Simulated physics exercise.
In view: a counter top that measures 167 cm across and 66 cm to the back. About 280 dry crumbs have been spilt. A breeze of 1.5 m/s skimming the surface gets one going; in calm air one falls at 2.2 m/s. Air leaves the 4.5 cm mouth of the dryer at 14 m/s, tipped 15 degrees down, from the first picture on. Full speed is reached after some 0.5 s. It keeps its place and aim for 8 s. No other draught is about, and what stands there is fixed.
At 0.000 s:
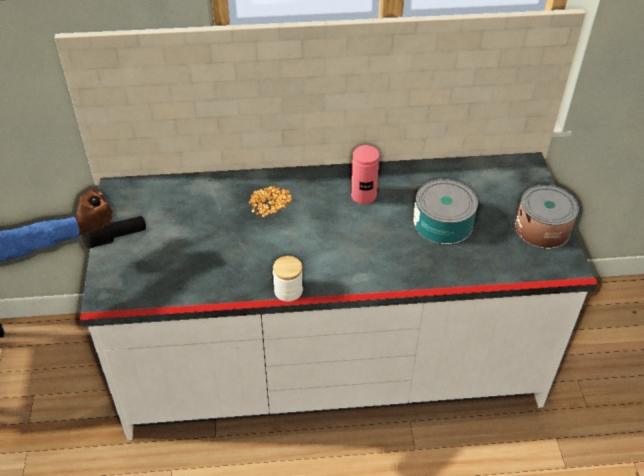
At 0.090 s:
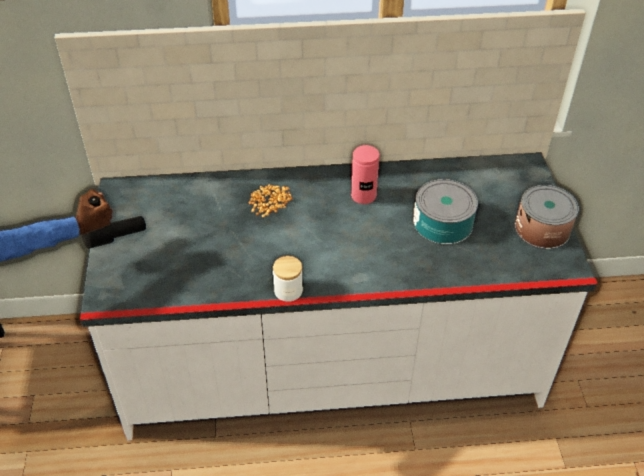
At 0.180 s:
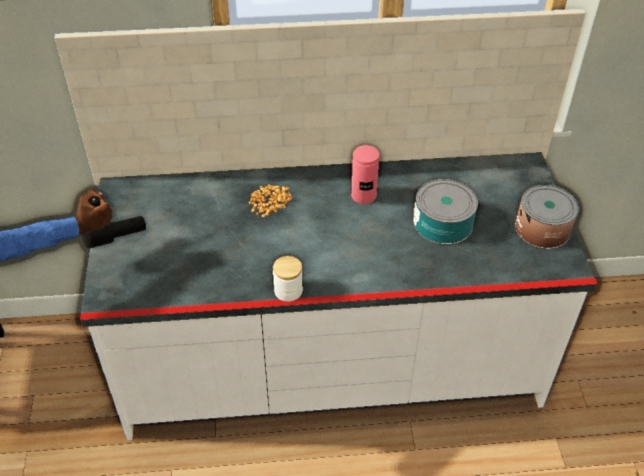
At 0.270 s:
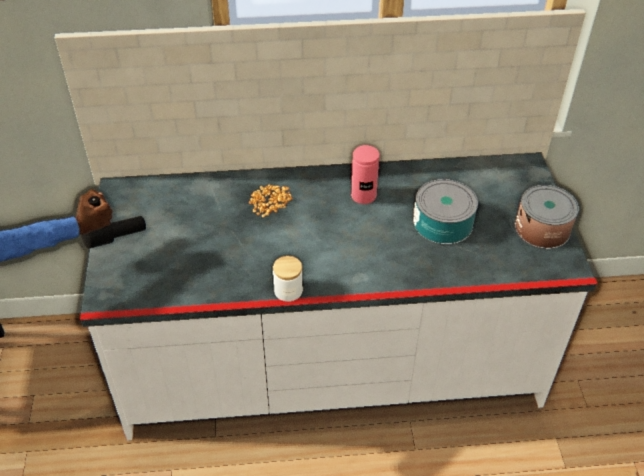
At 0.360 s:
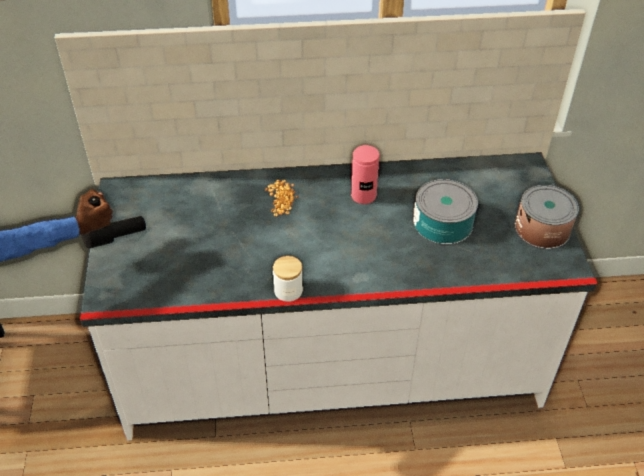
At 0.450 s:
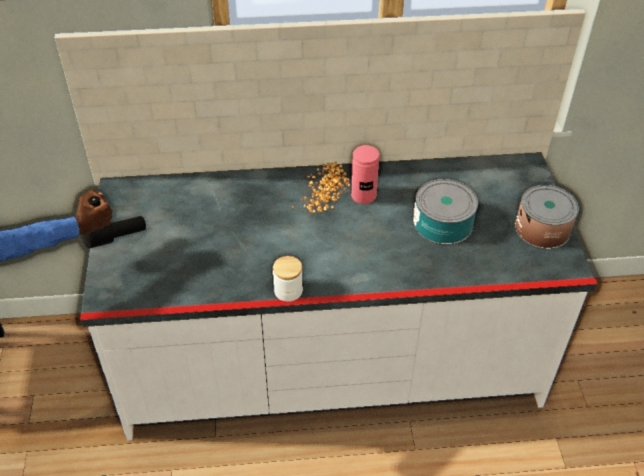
A blue-sleeved arm held a black dryer still at the left of a dark counter; the small pile of golden crumbs sat unmoving at first, then slid right and scattered beside the pink jar.
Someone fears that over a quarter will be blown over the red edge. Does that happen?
Answer: No.
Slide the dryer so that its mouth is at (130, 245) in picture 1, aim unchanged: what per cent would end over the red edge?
Then about 0 %.
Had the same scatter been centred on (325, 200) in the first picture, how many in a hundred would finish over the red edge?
It would be near 0 %.
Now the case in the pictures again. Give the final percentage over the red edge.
Near 0 %.
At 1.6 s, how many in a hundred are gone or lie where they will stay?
About 70 %.
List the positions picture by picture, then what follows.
The middle of the dry crumbs is near (270, 200), none has stirred yet and the mouth of the dryer is at (143, 223), in the first picture.
The middle of the dry crumbs is near (272, 197), none has stirred yet and the red edge is centred on (344, 302), in the second picture.
The middle of the dry crumbs is near (272, 197), none has stirred yet, the top of a jar is at (366, 154) and the top of a jar is at (288, 267), in the third picture.
The middle of the dry crumbs is near (272, 197) and none has stirred yet, in the fourth picture.
The middle of the dry crumbs is near (282, 198), the farthest in sight from the dryer is at (293, 186) and about 75 % have left their places, in the fifth picture.
The middle of the dry crumbs is near (329, 185), the farthest in sight from the dryer is at (341, 166) and all have left their places, in the sixth picture.
After 1.6 s, 29 % are on the move or not yet settled, 0 % are over the red edge; the middle of those still in play is near (496, 184).
After 2.6 s, 21 % are on the move or not yet settled, 0 % are over the red edge; the middle of those still in play is near (493, 190).
After 4.4 s, 15 % are on the move or not yet settled, 0 % are over the red edge; the middle of those still in play is near (465, 191).
After 8.0 s, at the end, 0 % are over the red edge.
